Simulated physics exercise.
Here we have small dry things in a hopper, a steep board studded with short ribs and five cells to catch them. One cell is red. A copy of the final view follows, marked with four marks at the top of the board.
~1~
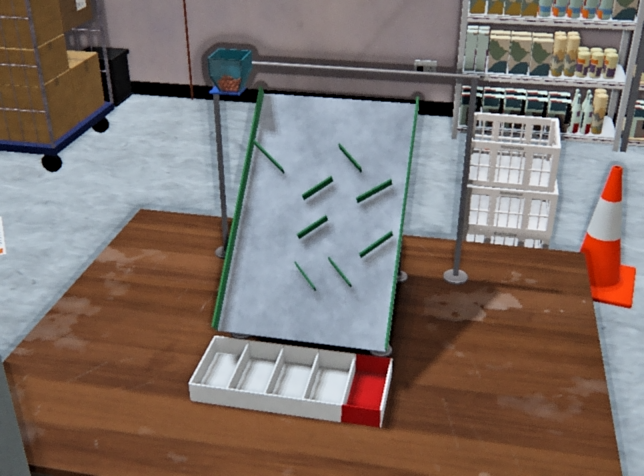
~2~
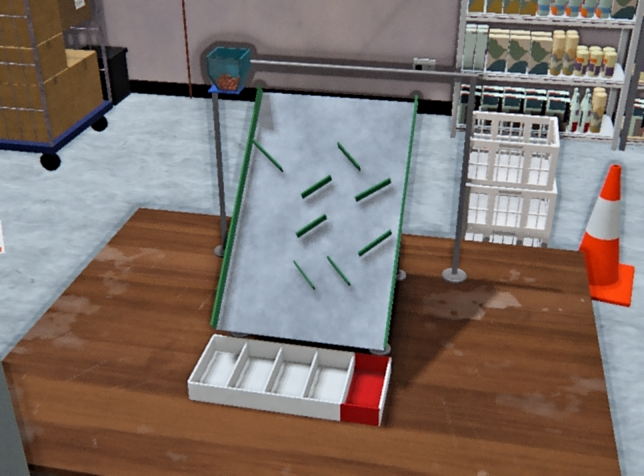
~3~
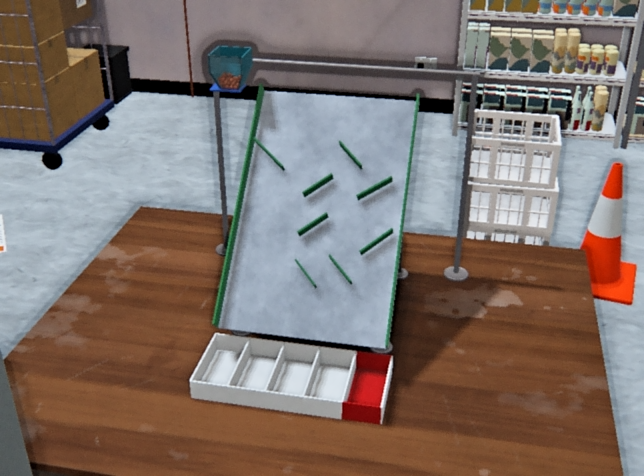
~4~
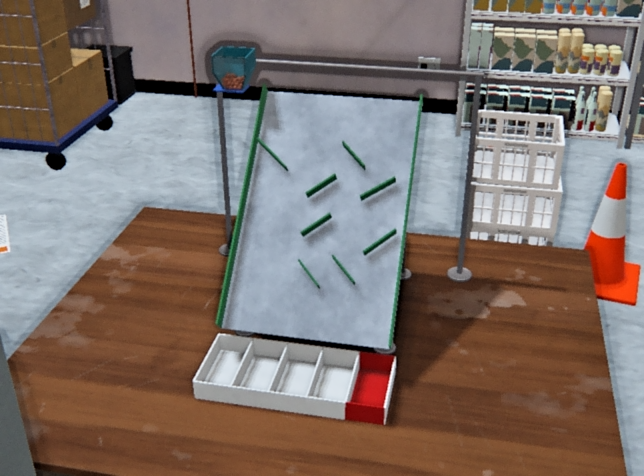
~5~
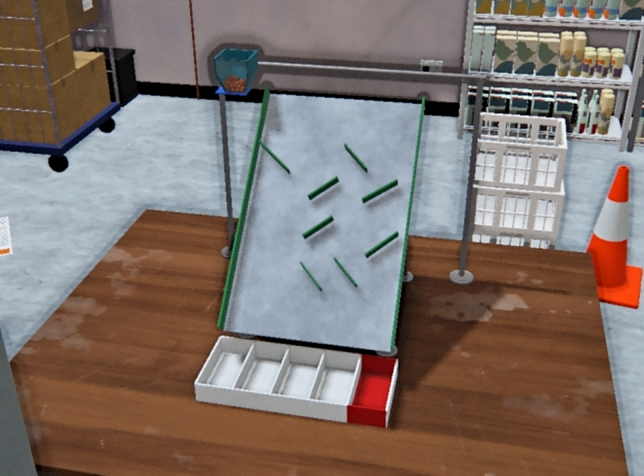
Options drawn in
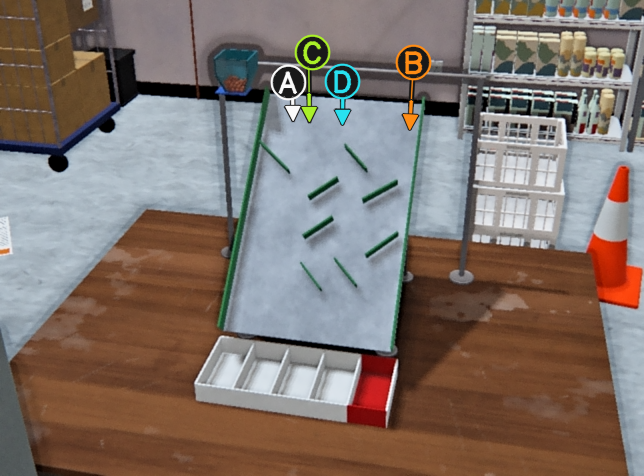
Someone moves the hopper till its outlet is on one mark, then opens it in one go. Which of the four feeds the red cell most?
Mark B.
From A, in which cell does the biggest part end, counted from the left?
The second from the left.
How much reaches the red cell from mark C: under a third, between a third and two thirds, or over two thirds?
Mark C gives under a third.
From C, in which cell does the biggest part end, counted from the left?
The second from the left.
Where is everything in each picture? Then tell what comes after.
Hopper at (232, 83), clay pellets, door shut, in the first picture.
Ribs (252, 139) to (281, 167), (338, 142) to (359, 166), (301, 194) to (330, 175), in the second picture.
Ribs (357, 196) to (392, 176), (297, 232) to (327, 213), (360, 251) to (393, 228), in the third picture.
Ribs (299, 259) to (318, 285), (332, 255) to (354, 281), in the fourth picture.
Red cell at (366, 415), number 5 of 5 from the left, in the fifth picture.
On the marked copy, mark A meets the board at (292, 115); mark B meets the board at (410, 124); mark C meets the board at (309, 116); mark D meets the board at (342, 119).
If A is chosen, none in the red cell, nearly all in other cells.
If B is chosen, about two thirds in the red cell, about a third in other cells, a stray few held on the board.
If C is chosen, none in the red cell, nearly all in other cells, a small part outside the box.
If D is chosen, a small part in the red cell, most in other cells, a stray few held on the board, a small part outside the box.
